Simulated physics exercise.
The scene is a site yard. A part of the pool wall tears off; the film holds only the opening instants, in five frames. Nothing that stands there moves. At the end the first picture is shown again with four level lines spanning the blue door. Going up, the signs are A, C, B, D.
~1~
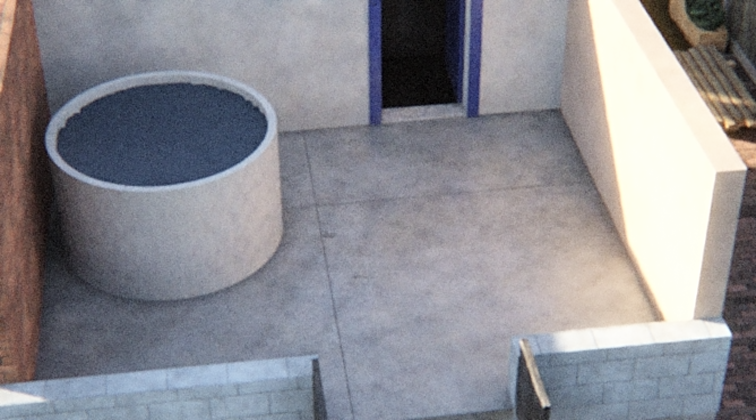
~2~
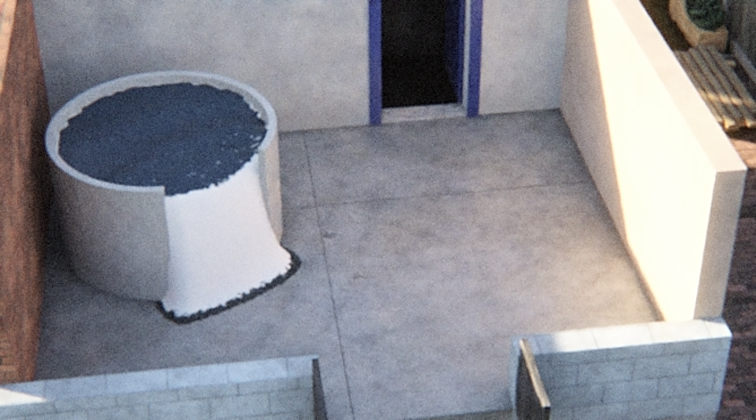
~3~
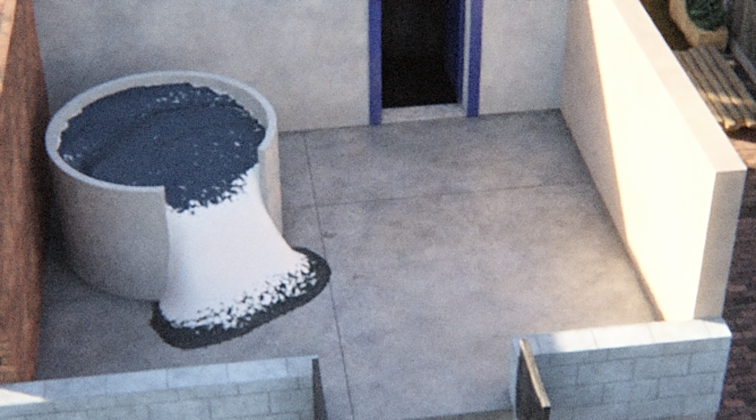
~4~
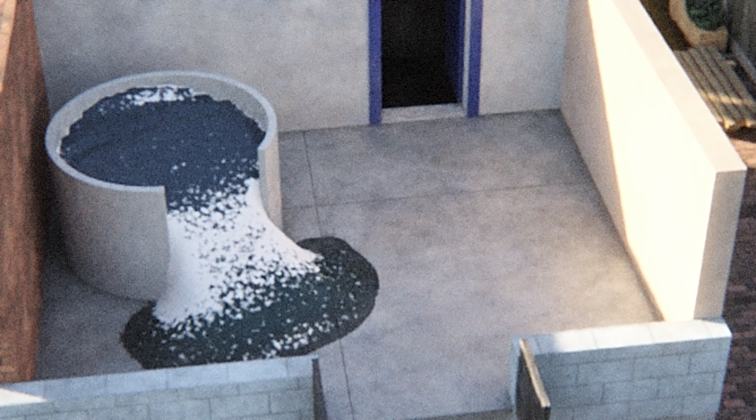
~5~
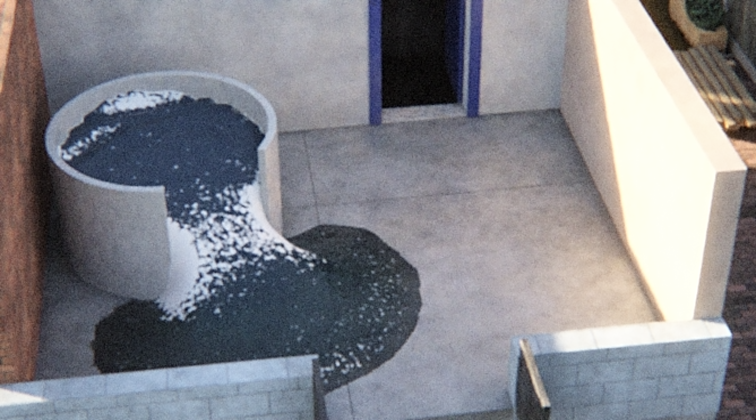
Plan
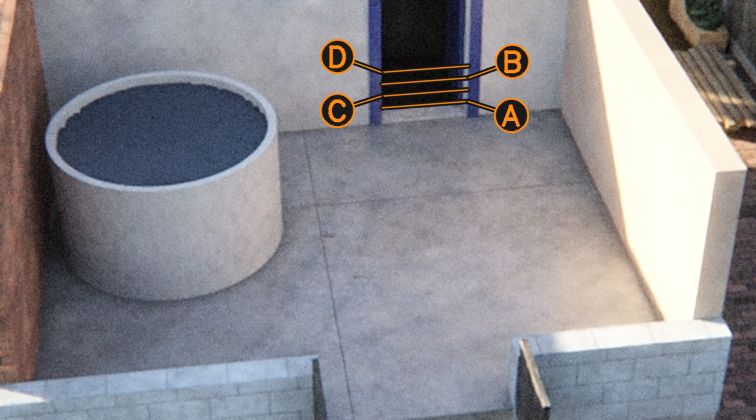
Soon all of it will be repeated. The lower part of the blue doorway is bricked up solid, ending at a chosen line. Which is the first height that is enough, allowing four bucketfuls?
A.
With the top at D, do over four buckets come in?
No.
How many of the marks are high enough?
All of them.
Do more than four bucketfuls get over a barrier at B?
No, not at all.
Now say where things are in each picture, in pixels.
In the first picture, water in the pool at rest, its middle at (163, 135); foot of the blue doorway at (424, 119); open gate at (415, 340).
In the second picture, 2 % of the ground under water, visible out to (170, 309).
In the third picture, 5 % of the ground under water, visible out to (185, 340).
In the fourth picture, 13 % of the ground under water, visible out to (360, 273).
In the fifth picture, 22 % of the ground under water, visible out to (405, 317).
In orange, A at (424, 104); B at (425, 81); C at (425, 92); D at (425, 69); from the bottom up A, C, B, D.
For line A, a splash gets over, under a bucket.
For line B, nothing gets over.
For line C, nothing gets over.
For line D, nothing gets over.
